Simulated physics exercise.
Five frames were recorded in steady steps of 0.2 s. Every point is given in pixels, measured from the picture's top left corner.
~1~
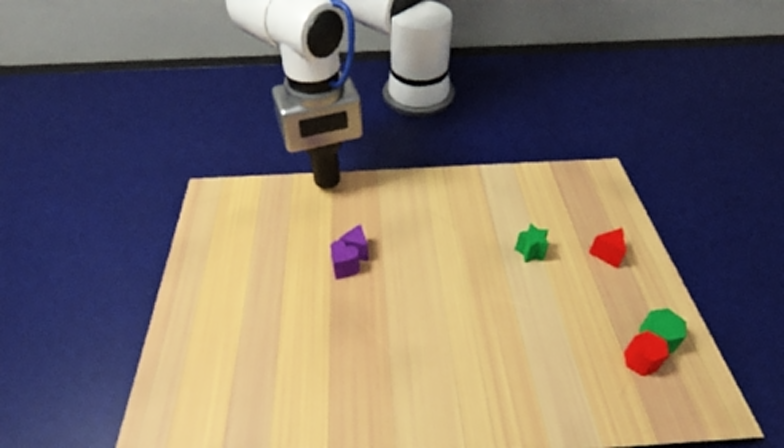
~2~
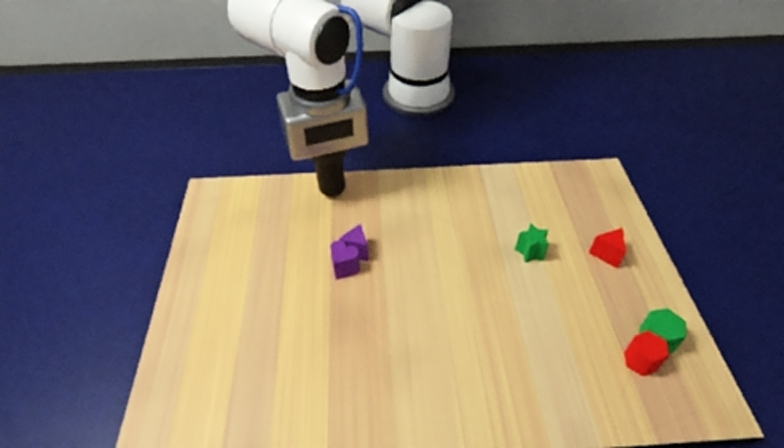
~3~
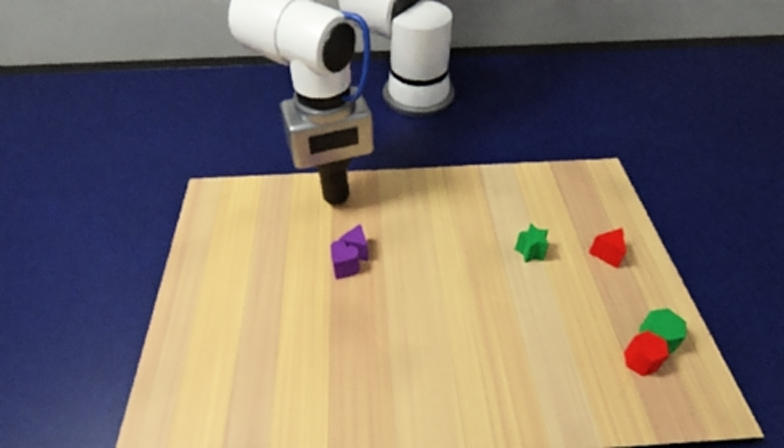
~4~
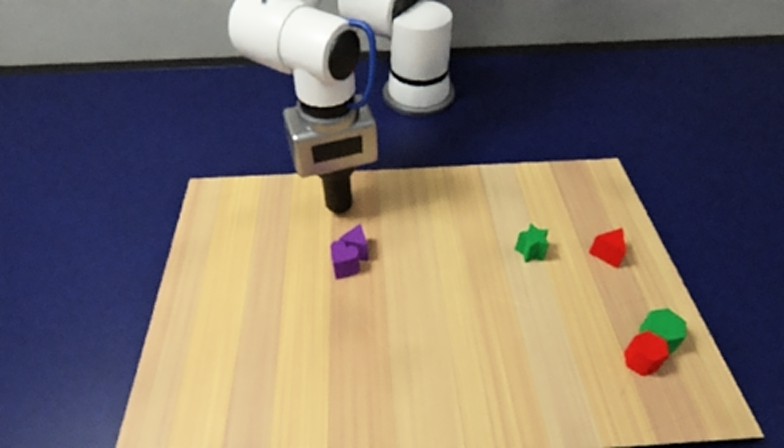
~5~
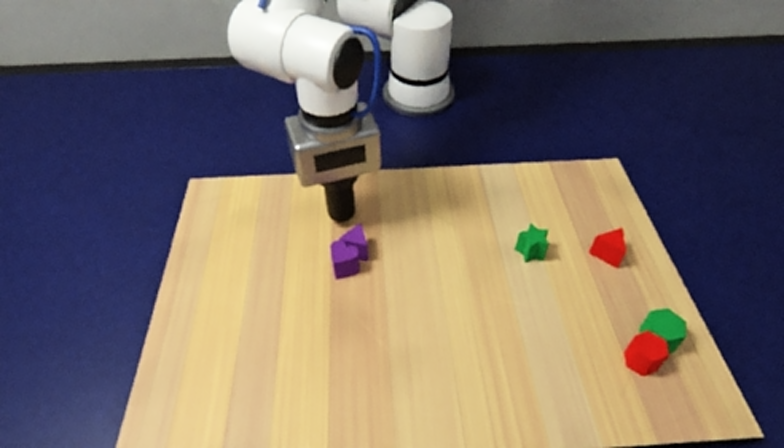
A robot arm's dark rod moved slowly forward and slightly right over the wooden board, drawing close to two touching purple blocks, while they and the green and red blocks stayed still.
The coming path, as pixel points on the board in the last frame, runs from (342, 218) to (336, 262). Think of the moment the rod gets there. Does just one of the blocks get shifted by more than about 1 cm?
That would be a no.
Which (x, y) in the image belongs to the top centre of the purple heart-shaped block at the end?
The answer is (346, 265).
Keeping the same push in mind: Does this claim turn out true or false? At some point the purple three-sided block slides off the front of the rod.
The claim holds.
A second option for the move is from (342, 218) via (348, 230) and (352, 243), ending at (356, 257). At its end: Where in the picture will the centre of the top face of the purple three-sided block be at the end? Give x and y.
It comes to (363, 258).
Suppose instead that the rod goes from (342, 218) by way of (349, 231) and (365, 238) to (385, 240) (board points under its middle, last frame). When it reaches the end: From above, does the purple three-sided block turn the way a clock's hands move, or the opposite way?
Clockwise from above.
On the path given first. Halfway along, rod at (338, 234); nothing pushed yet.
At the end, rod at (335, 257); purple heart-shaped block at (346, 265), turned 25° anticlockwise; purple three-sided block at (361, 242), turned 30° anticlockwise.
